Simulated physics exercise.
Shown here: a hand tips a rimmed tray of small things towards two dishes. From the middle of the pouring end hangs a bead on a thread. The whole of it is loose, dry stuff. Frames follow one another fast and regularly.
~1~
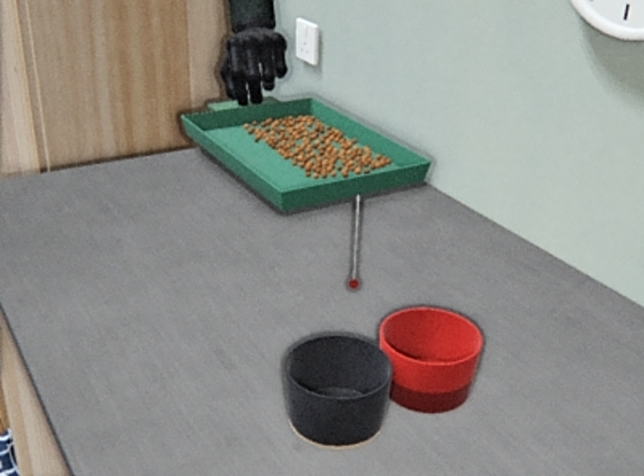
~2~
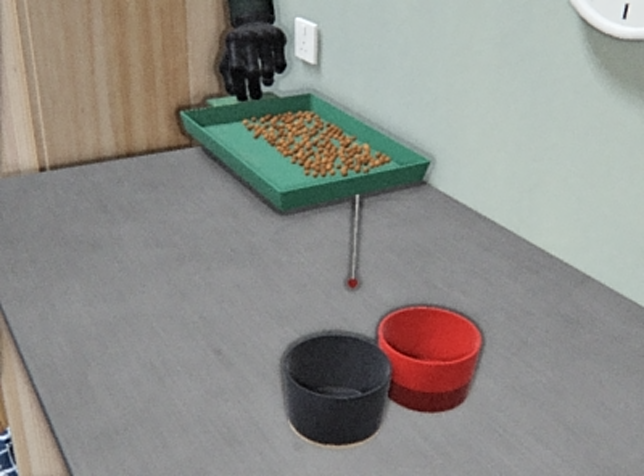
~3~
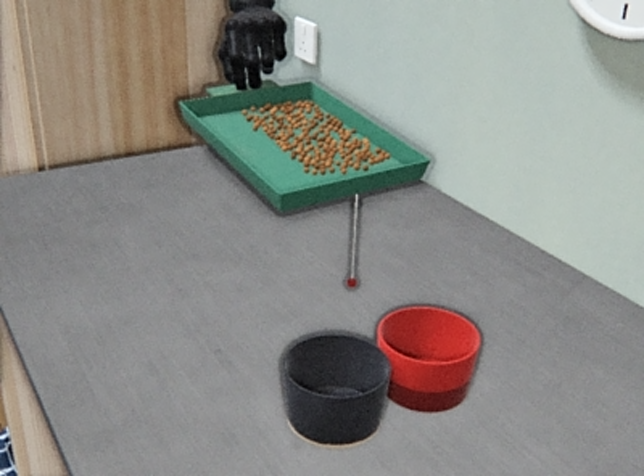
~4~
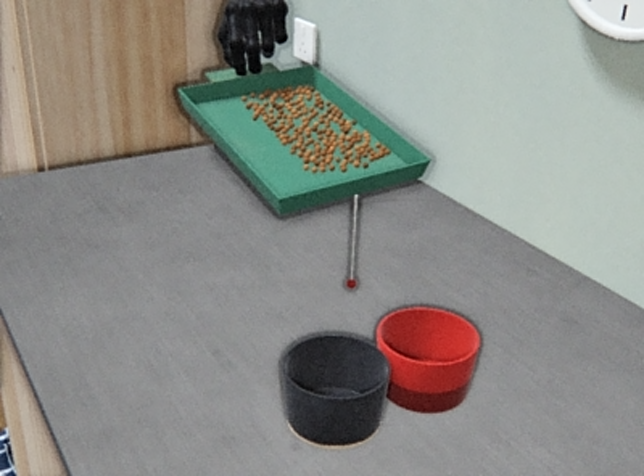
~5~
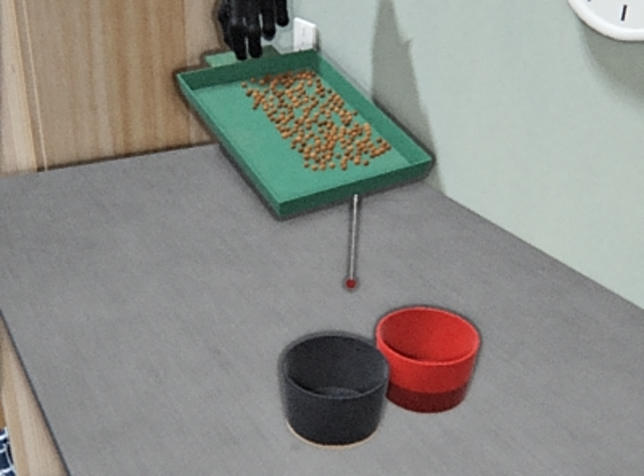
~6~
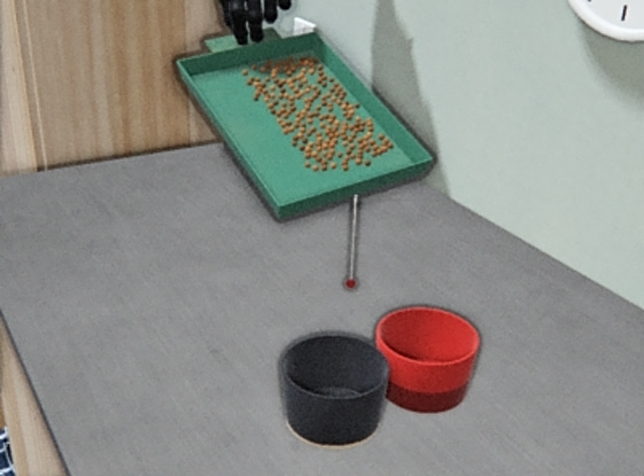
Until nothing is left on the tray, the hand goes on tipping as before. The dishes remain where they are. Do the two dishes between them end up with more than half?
No.
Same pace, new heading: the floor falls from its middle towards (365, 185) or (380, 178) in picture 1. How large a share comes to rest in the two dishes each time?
The first try would leave around 20 per cent there, the second around 0 per cent.
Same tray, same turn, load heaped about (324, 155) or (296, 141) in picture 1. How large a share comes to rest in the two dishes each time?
First case: Around 10 %; second case: Around 10 %.
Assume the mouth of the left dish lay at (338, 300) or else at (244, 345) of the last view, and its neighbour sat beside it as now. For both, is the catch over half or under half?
Short of half and then the bulk of it.
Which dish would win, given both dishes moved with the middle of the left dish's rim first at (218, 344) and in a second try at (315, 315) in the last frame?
It comes out as the one to the right in the first try and the one to the left in the second.
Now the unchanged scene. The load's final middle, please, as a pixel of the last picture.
Somewhere around (293, 381) in the final view.
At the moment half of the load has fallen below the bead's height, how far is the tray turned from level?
110°.
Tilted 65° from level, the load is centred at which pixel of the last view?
Load centre: Approx. (317, 203).
Shortly afterwards, tray tipped steeply; the bulk on the tray; only a few in the left dish; a little in the air.
Next, tray tipped past a quarter turn; near a third on the tray; a little in the left dish; only a few in the right dish; near a third outside both; near a quarter in the air.
Some moments later, tray tipped past a quarter turn; a little in the left dish; only a few in the right dish; the bulk outside both.
In the end, tray tipped past a quarter turn; a little in the left dish; only a few in the right dish; the bulk outside both.
